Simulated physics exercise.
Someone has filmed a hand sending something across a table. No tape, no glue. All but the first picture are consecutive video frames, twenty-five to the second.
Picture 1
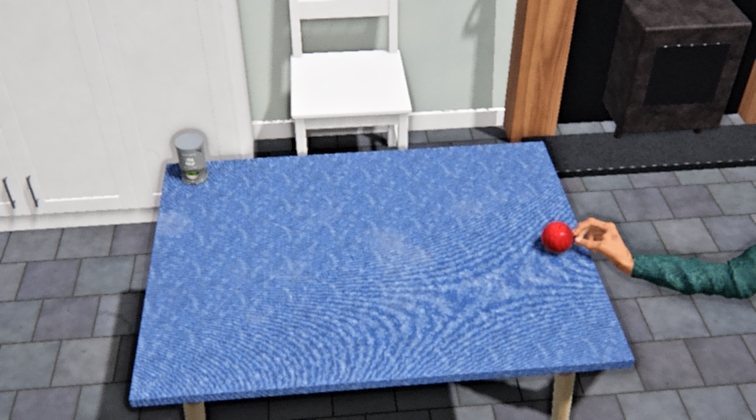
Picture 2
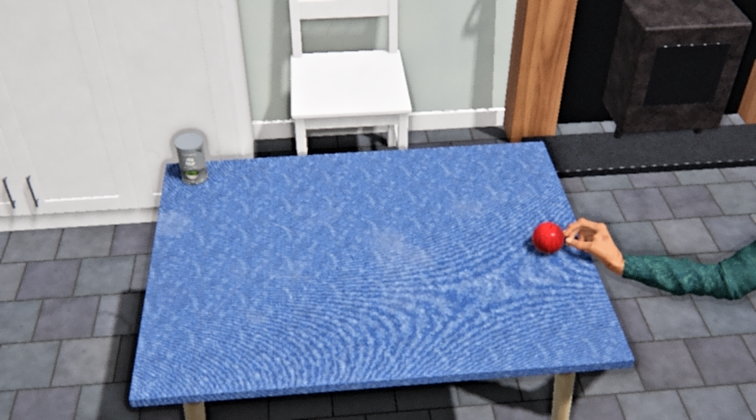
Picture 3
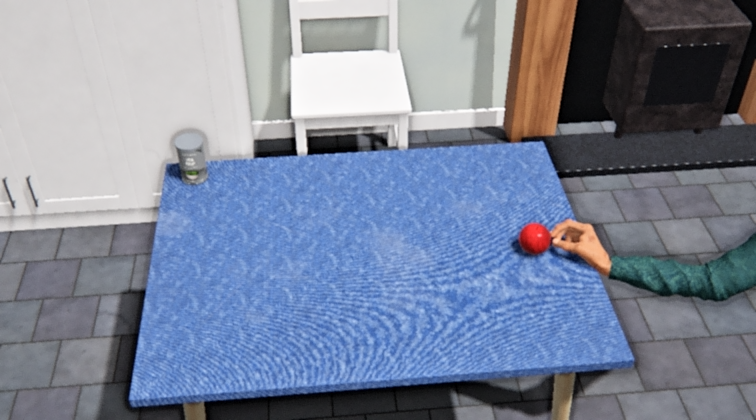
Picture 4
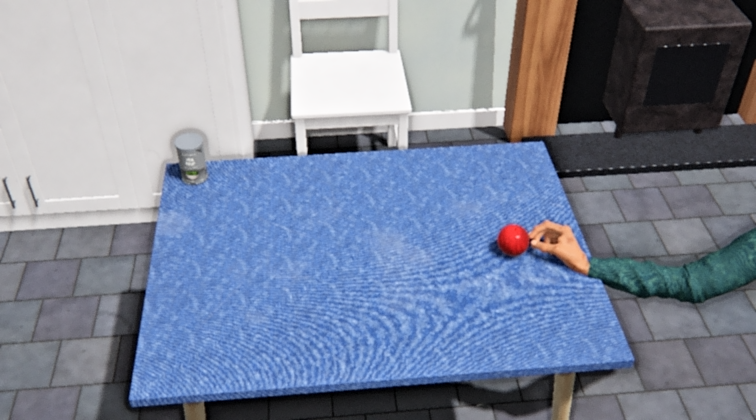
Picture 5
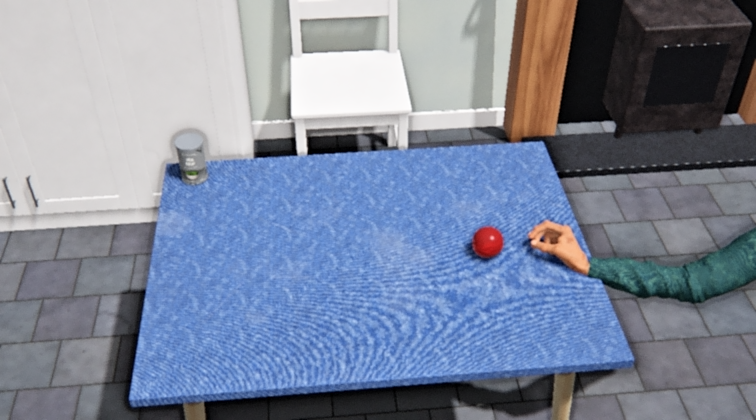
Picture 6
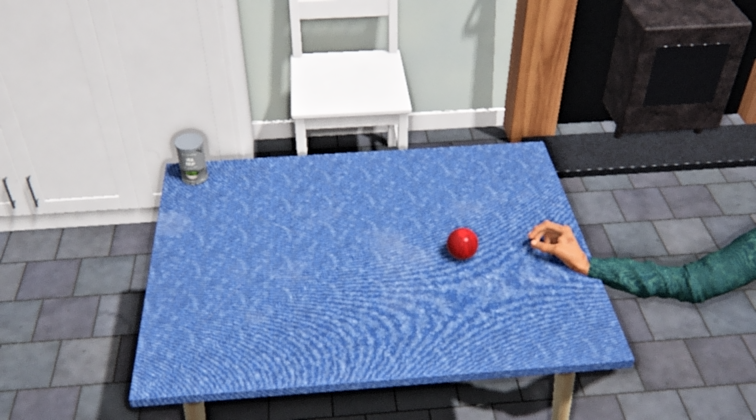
We see a hand in a green sleeve push a red apple leftward from the right side of a blue table, then stay back as the apple continues left toward the middle, while a jar sits at the far left corner.
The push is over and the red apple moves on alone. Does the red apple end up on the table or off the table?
The red apple drops to the floor.
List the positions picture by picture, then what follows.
In the first frame, under the hand; red apple (557, 237).
In the second frame, under the hand; red apple (548, 238).
In the third frame, under the hand; red apple (535, 239).
In the fourth frame, red apple (513, 240).
In the fifth frame, red apple (488, 242) shifted about its own width.
In the sixth frame, red apple (462, 244) shifted well along.
Then, 0.30 s on from there, red apple shifted well along near (280, 256).
Then, 0.60 s on from there, red apple now off the table.
Then, 0.90 s on from there, things are still on the move.
In the end, off the table, red apple.
